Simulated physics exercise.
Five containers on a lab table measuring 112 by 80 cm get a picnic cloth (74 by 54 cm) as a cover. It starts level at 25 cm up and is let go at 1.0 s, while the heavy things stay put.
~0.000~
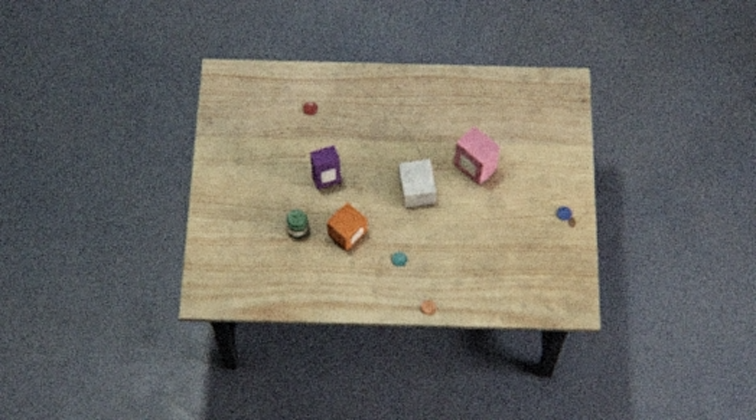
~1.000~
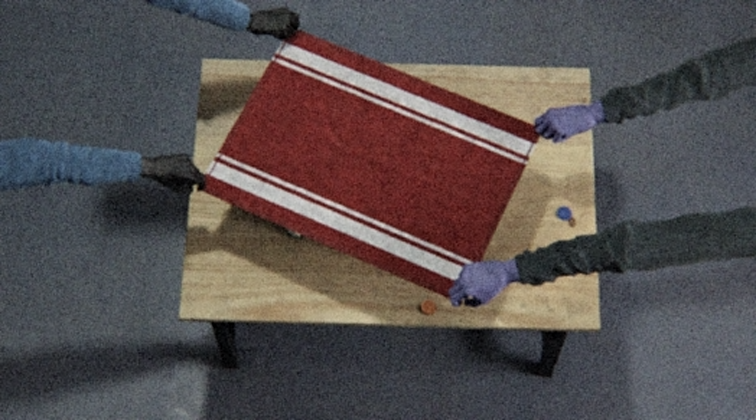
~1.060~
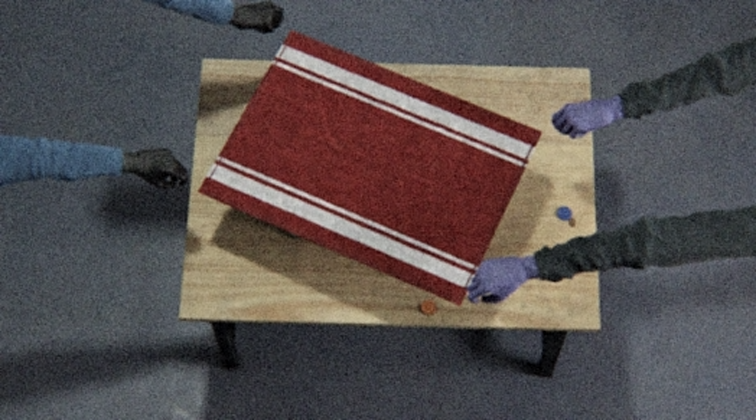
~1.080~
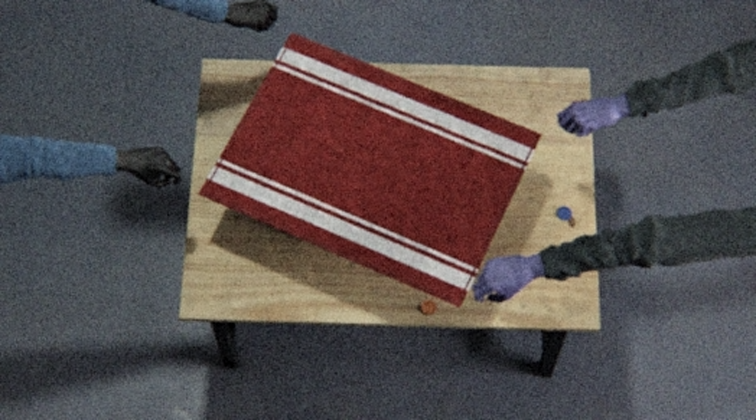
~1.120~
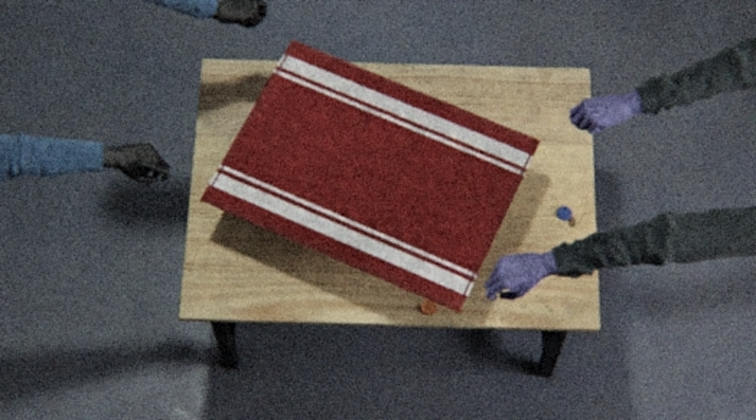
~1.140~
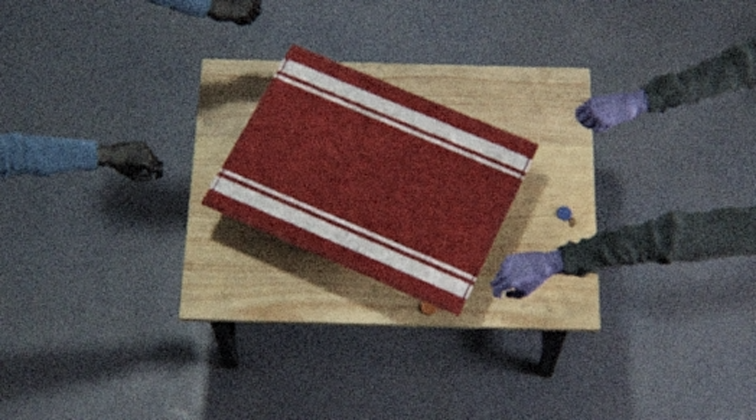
The clip opens on a wooden table scattered with small colored boxes, a green bottle and several little discs. Two pairs of gloved hands then stretch a red cloth with white stripes above them, hiding most from view. The hands release it and draw back, and the flat cloth sinks slightly.
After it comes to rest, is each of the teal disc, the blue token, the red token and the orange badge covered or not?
The teal disc vanishes under it, the blue token remains in the open, the red token gets covered, the orange badge vanishes under it.
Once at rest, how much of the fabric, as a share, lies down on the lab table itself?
In the end, around 25 per cent of it lies on the top.
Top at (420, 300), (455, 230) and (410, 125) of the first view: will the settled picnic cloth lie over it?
Result, same order: Overlaid, overlaid, visible.
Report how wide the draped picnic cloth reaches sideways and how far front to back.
It covers around 78 cm side to side and 68 cm front to back.
At 1.3 s, 25 % of it is down, spanning 78 by 68 cm, above red token, orange badge, teal disc.
At 1.5 s, 25 % of it is down, spanning 79 by 68 cm, above red token, orange badge, teal disc.
At 1.7 s, 25 % of it is down, spanning 77 by 68 cm, above red token, orange badge, teal disc.
At 1.9 s, 25 % of it is down, spanning 77 by 68 cm, above red token, orange badge, teal disc.
At 2.7 s, 25 % of it is down, spanning 77 by 68 cm, above red token, orange badge, teal disc.
